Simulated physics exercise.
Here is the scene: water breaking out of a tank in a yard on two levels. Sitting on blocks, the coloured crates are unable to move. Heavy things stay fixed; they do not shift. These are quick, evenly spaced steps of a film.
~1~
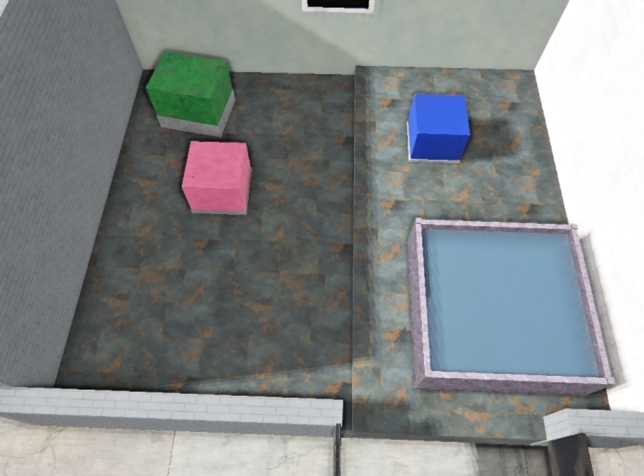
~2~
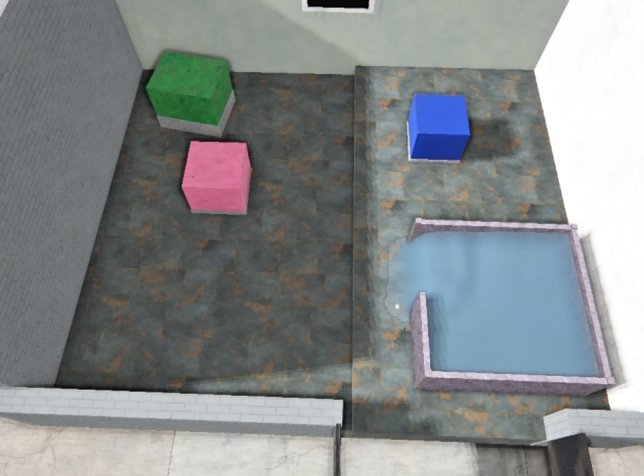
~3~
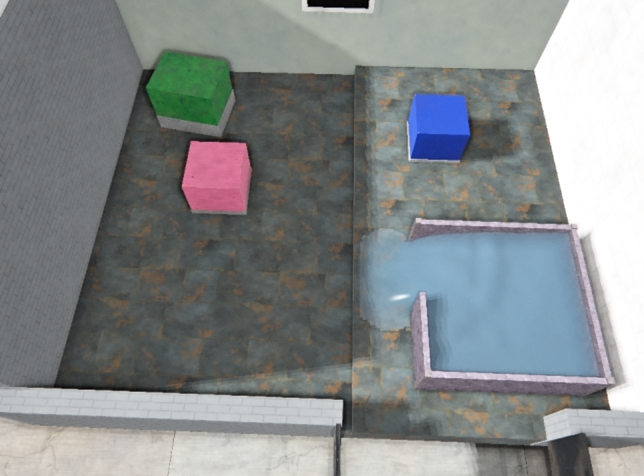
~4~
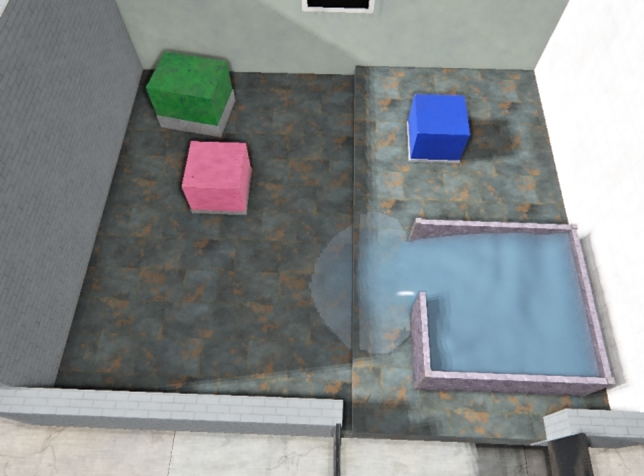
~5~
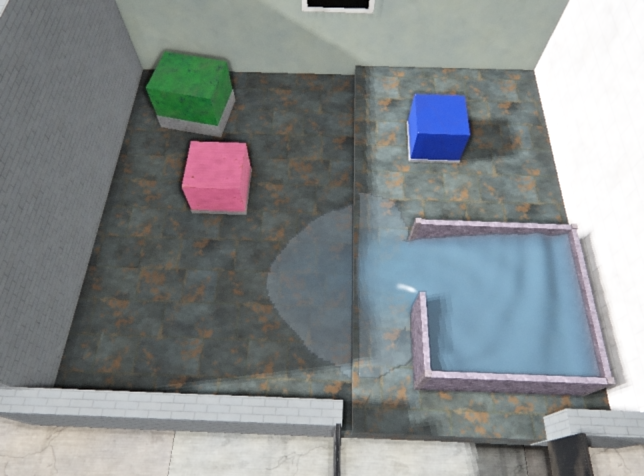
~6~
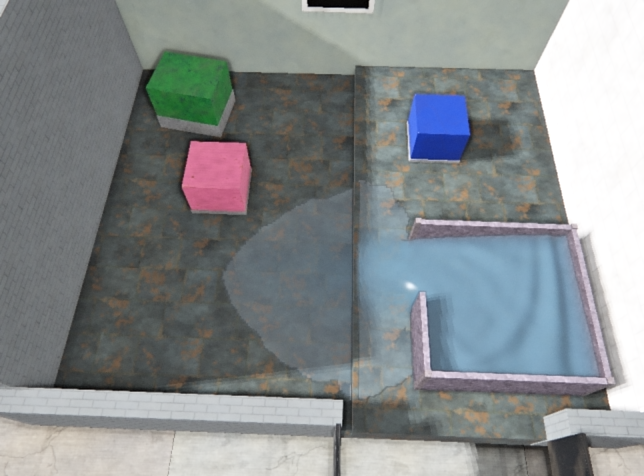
A tank of water opens on its left side and water spreads leftward across the yard.
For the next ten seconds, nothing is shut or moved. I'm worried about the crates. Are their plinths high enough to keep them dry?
Outcome: The green crate will be left dry, the pink crate will be left wet, the blue crate will be left dry.
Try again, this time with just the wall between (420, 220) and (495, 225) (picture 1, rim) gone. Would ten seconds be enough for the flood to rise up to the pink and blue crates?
The pink one is reached; the blue one is reached.
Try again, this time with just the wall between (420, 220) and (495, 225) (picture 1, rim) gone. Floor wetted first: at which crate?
The blue one.
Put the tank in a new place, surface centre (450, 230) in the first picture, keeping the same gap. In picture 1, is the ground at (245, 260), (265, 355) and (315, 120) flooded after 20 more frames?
As listed: Flooded, not flooded, awash.
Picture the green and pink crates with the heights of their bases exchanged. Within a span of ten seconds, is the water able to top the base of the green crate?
The green crate gets flooded.
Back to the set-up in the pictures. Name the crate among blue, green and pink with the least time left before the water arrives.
That one is the one in pink.
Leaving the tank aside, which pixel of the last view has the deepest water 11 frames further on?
Deepest spot: Near (51, 400).
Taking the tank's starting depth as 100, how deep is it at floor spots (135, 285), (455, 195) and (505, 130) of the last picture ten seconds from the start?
Approx. values, in order: 18 %, 0 %, 0 %.
A moment on, water covers 35 % of the floor; the green crate not reached, the pink crate water round its plinth, the blue crate not reached.
Next, water covers 50 % of the floor; the green crate water round its plinth, the pink crate water round its plinth, the blue crate not reached.
Then, water covers 55 % of the floor; the green crate water round its plinth, the pink crate water round its plinth, the blue crate not reached.
Later, water covers 65 % of the floor; the green crate water round its plinth, the pink crate water round its plinth, the blue crate not reached.
In the end, water covers 65 % of the floor; the green crate stayed above the water, the pink crate was topped, the blue crate stayed above the water.
